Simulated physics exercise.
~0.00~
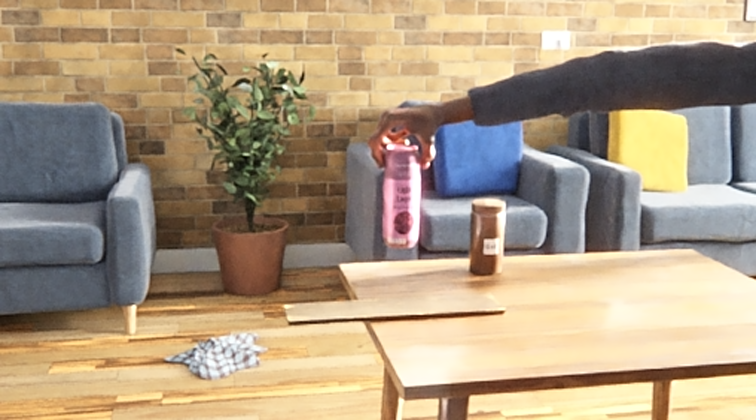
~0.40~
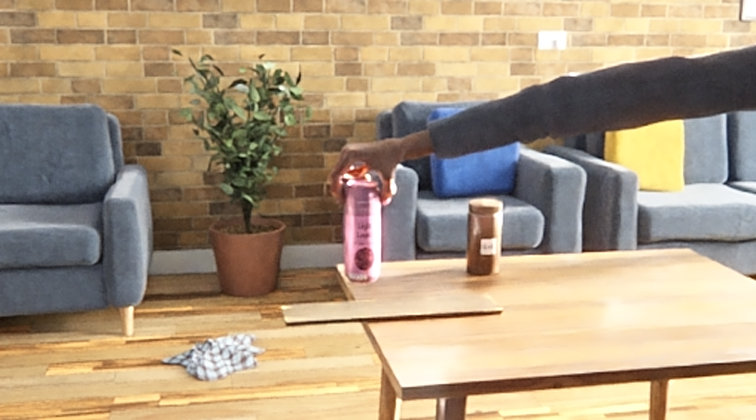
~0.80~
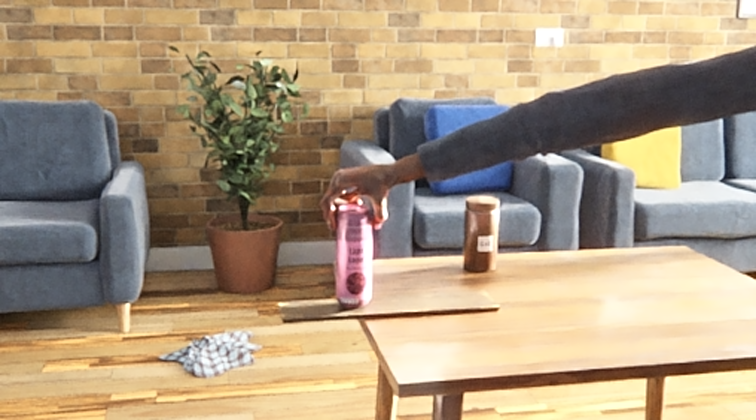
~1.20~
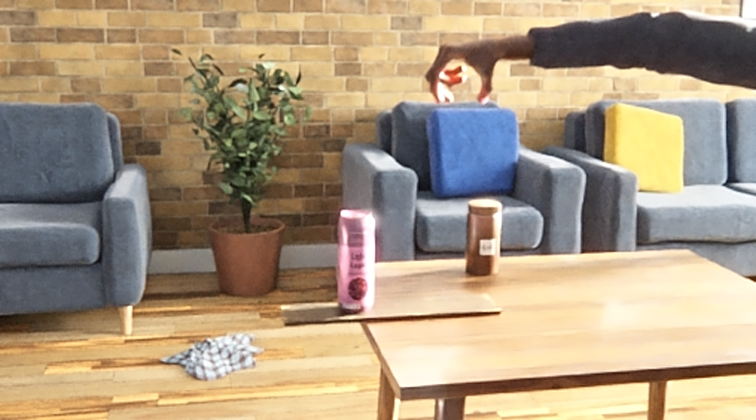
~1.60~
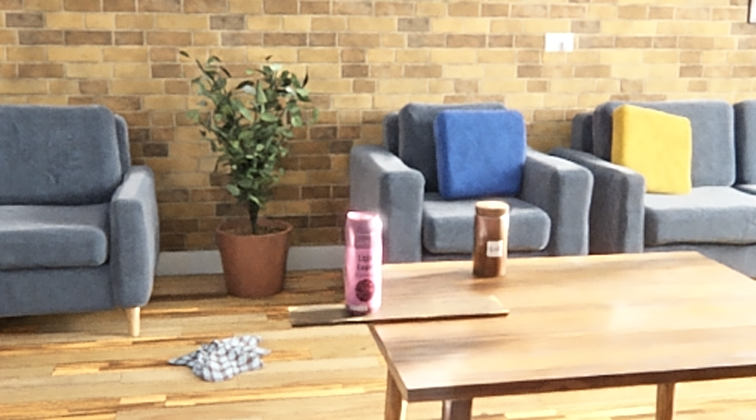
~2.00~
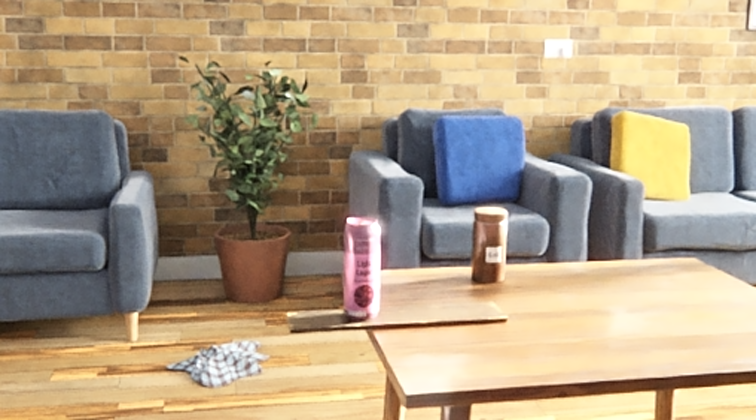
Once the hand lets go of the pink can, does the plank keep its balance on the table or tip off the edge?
The plank keeps its balance on the table, with the pink can still standing upright on it.
